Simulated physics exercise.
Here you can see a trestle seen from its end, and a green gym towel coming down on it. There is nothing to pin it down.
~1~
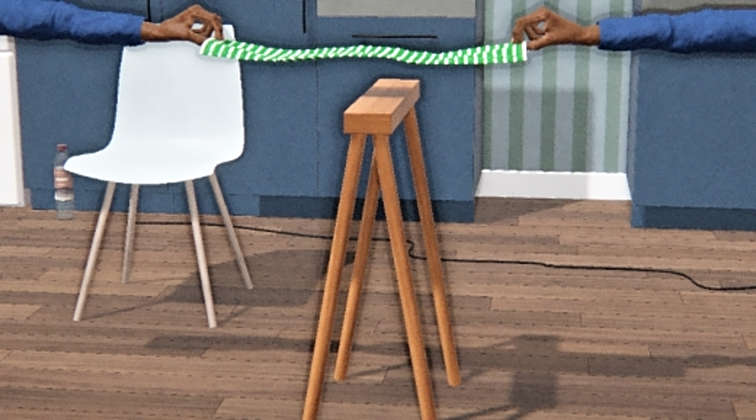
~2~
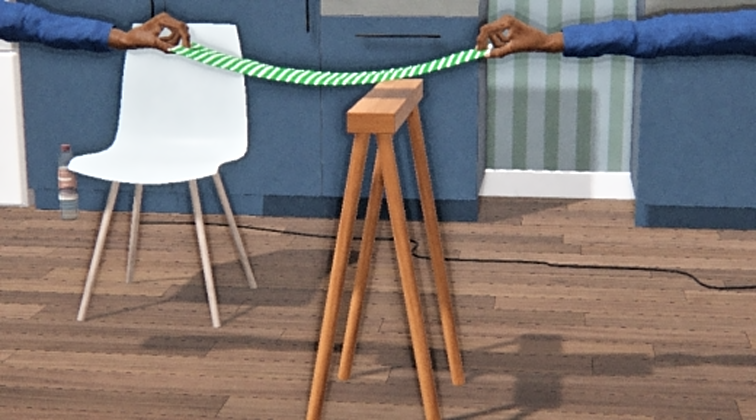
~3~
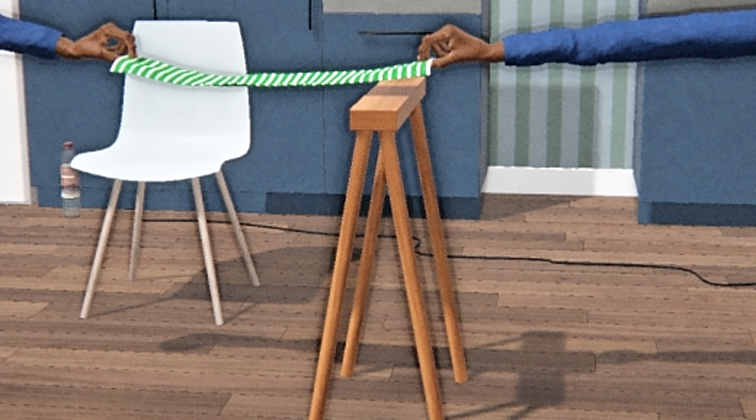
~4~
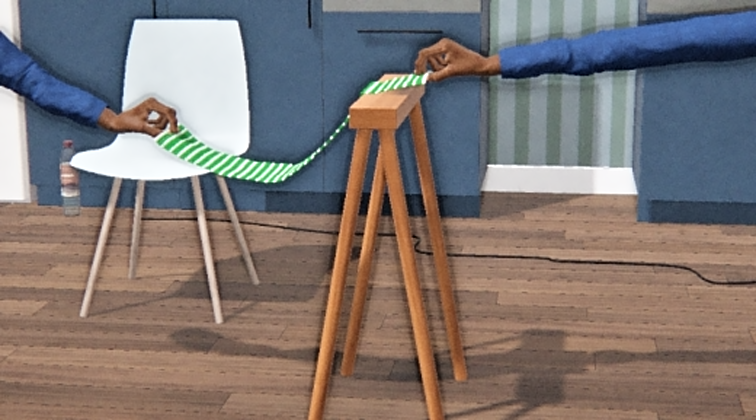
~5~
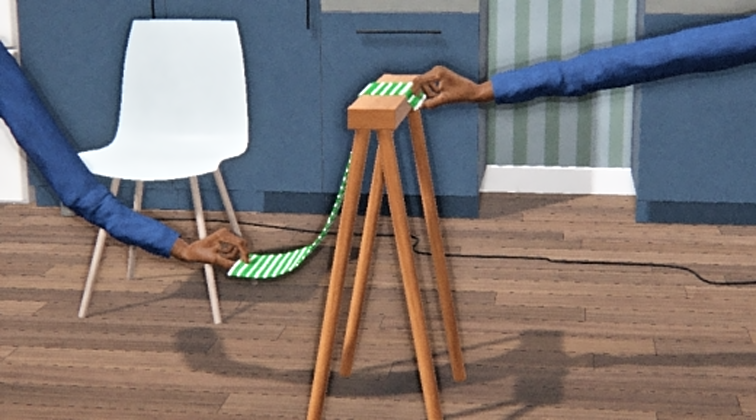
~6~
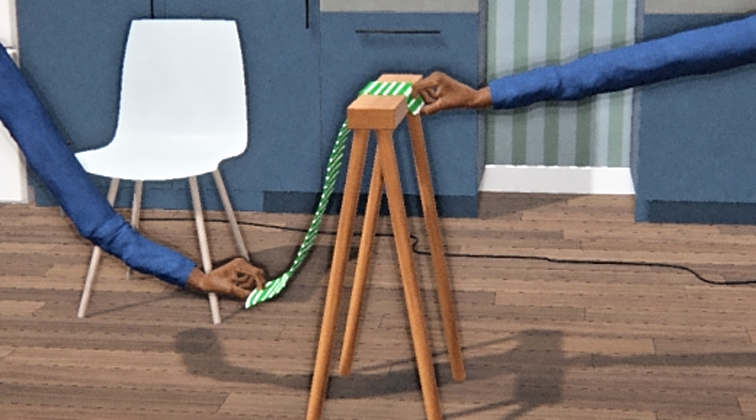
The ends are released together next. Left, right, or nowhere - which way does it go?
Gone to the left.
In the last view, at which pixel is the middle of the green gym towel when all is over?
(346, 409), more or less.
Then, 0.24 s after the last picture, gym towel sliding left.
Then, 0.48 s after the last picture, gym towel clear of the top and falling near (349, 346).
Then, 0.70 s after the last picture, gym towel in a heap on the floor near (346, 408).
At rest, gym towel in a heap on the floor near (346, 409). The green gym towel falls on the left side.
